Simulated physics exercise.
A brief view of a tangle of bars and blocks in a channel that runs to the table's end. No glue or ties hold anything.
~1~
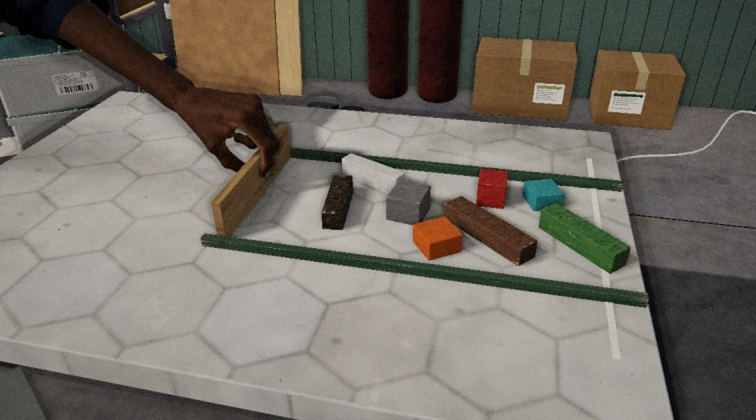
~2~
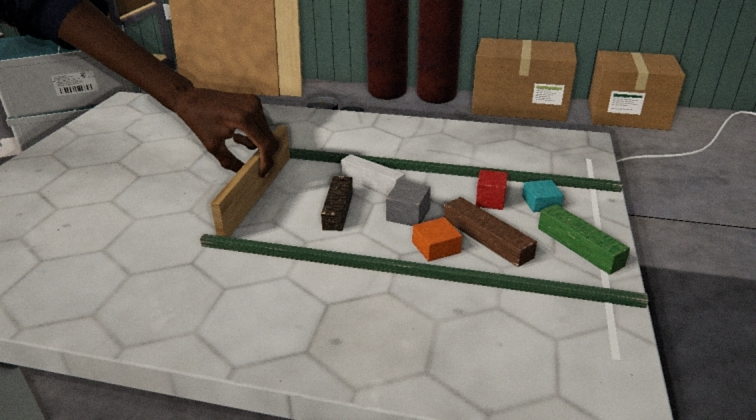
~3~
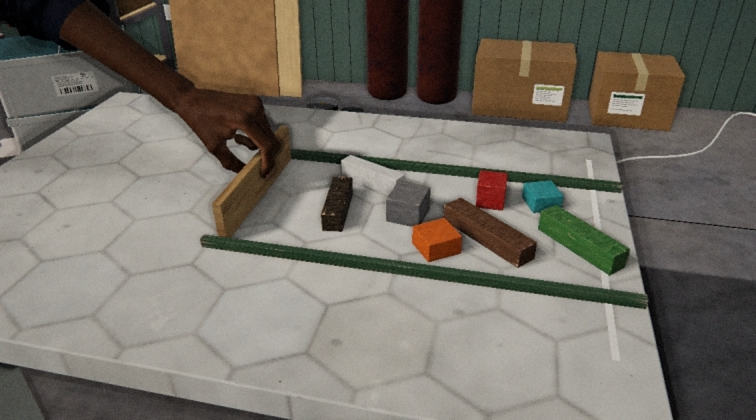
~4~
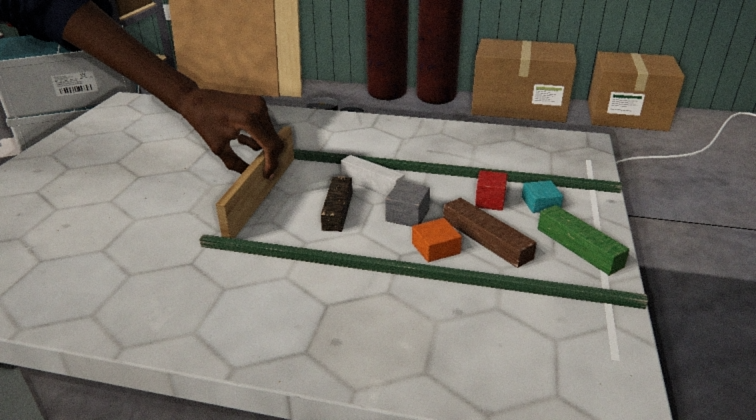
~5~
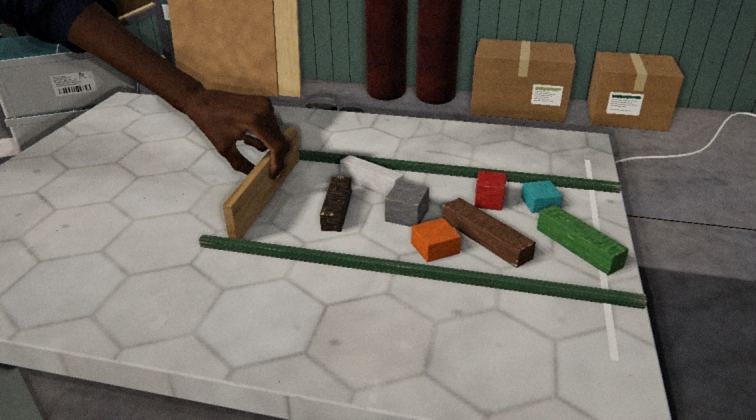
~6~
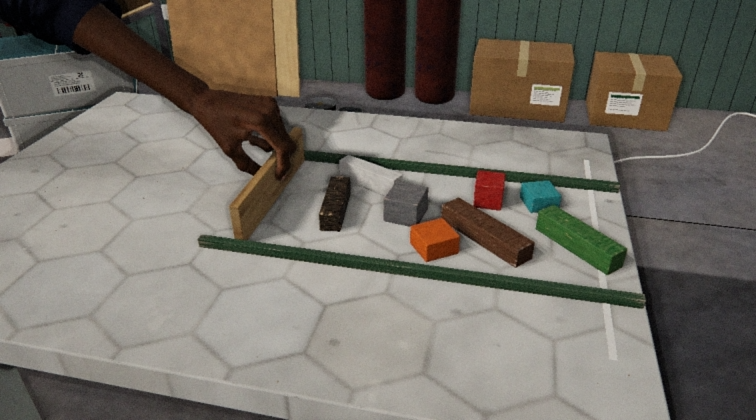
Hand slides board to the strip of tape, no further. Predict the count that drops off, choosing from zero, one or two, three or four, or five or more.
The number gone is large: Five or more.
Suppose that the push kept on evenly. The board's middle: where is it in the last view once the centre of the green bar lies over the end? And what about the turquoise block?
The middle is at (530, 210) when it's the green bar, and at (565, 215) when it's the turquoise block.
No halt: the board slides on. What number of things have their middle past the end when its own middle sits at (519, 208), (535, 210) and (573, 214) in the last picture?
It comes out as 0, then 1, then 3.
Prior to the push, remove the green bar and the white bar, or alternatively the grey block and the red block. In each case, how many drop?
You'd see 3 fallen, and 3 in the other try.
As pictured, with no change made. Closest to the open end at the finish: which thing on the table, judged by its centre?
The red block is foremost.
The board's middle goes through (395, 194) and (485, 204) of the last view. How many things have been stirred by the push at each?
I make it 4 at the first spot and 8 at the other.
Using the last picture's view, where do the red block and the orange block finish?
You'll find the first one at (623, 192) and the second at (626, 278).
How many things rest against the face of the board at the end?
2 of them.
A little later, none off yet; green bar at rest near (579, 238); turquoise block at rest near (540, 196); brown bar at rest near (485, 230).
Next, none off yet; green bar at rest near (581, 238); turquoise block shifted a little near (553, 194); brown bar shifted a little near (539, 240).
Later still, none off yet; green bar tilted well over near (650, 248); turquoise block shifted well along near (605, 202); brown bar shifted about its own width near (615, 254).
When it is over, the number that fall off is five or more; down, white bar, grey block, brown bar, turquoise block and green bar.
